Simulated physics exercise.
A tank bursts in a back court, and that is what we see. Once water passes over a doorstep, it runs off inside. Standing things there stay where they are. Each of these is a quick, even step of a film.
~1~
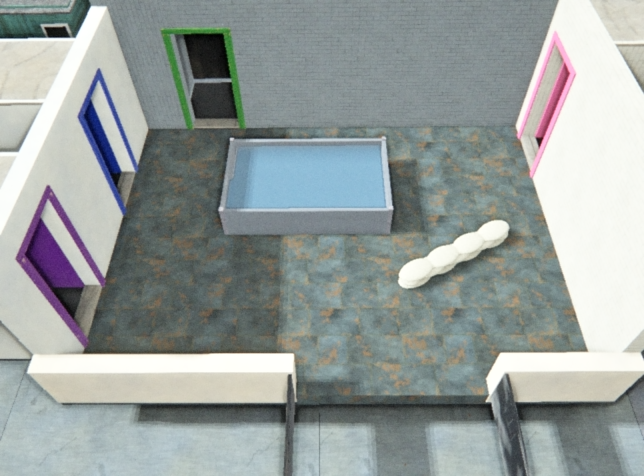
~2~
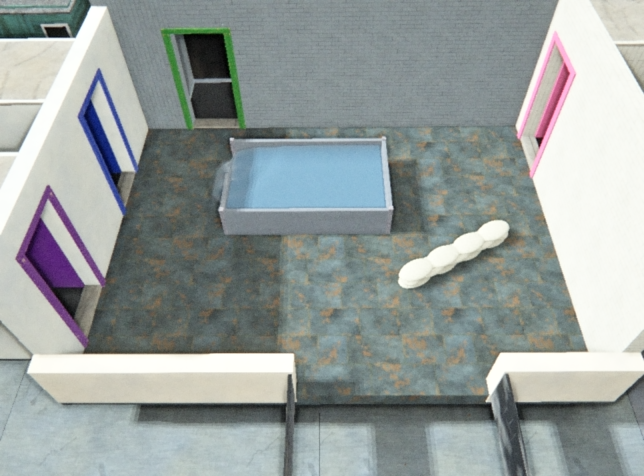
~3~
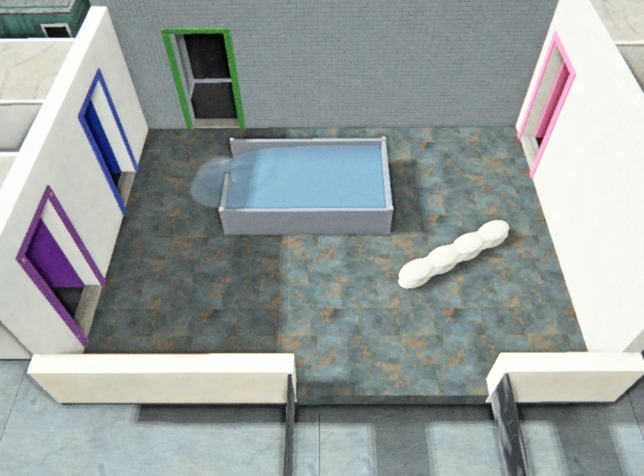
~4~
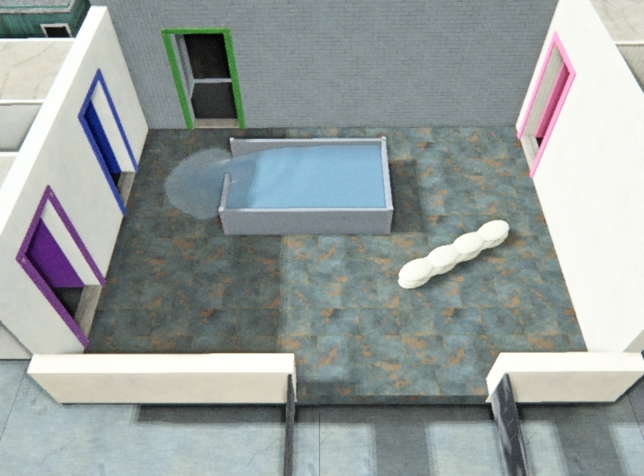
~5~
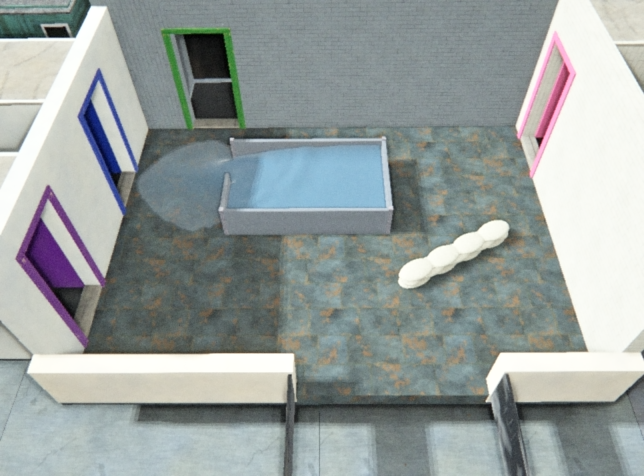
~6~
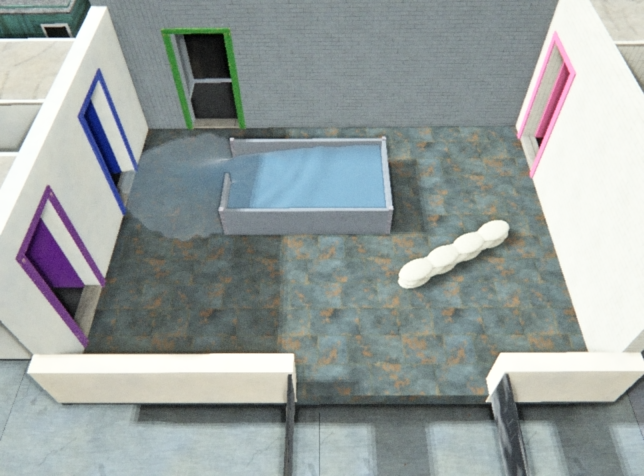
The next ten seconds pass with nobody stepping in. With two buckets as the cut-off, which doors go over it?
The pink door does not go over two buckets, the purple door does not go over two buckets, the blue door goes over two buckets, the green door goes over two buckets.
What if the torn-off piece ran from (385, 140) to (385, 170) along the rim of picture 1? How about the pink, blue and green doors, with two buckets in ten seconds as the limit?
Pink door: Above the limit; blue door: Below the limit; green door: Below the limit.
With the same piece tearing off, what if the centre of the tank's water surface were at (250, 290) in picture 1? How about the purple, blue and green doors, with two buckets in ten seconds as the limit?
Here's what I see: The purple door gets beyond it, while the blue door never reaches it and the green door gets beyond it.
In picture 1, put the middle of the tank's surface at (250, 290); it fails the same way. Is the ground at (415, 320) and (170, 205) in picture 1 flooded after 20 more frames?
Unflooded and submerged.
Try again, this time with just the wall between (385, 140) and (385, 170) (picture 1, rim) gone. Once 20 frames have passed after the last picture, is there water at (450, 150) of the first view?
At that place: Under water.
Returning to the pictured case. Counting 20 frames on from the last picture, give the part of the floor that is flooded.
25 %.
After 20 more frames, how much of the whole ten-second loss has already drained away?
Around 50 percent.
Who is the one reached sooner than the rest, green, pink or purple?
The door marked green is the one.
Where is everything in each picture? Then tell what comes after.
Still water in the tank at (307, 176), in the first frame.
Water pours out at (234, 173) and has run to (221, 199), in the second frame.
The front is at (195, 191), out from the gap at (235, 175), in the third frame.
The front is at (169, 186), out from the gap at (235, 175), in the fourth frame.
The front is at (142, 186), out from the gap at (235, 175), in the fifth frame.
The front is at (124, 187), out from the gap at (235, 175), in the sixth frame.
A moment on, water covers 15 % of the floor; the pink door not reached, the purple door not reached, the blue door over two buckets in, the green door wet at the sill, nothing in.
Next, water covers 15 % of the floor; the pink door not reached, the purple door wet at the sill, nothing in, the blue door far over two buckets in, the green door under two buckets in.
Then, water covers 25 % of the floor; the pink door not reached, the purple door wet at the sill, nothing in, the blue door far over two buckets in, the green door over two buckets in.
Later, water covers 45 % of the floor; the pink door not reached, the purple door wet at the sill, nothing in, the blue door far over two buckets in, the green door far over two buckets in.
In the end, water covers 75 % of the floor; the pink door wet at the sill, nothing in, the purple door wet at the sill, nothing in, the blue door far over two buckets in, the green door far over two buckets in.
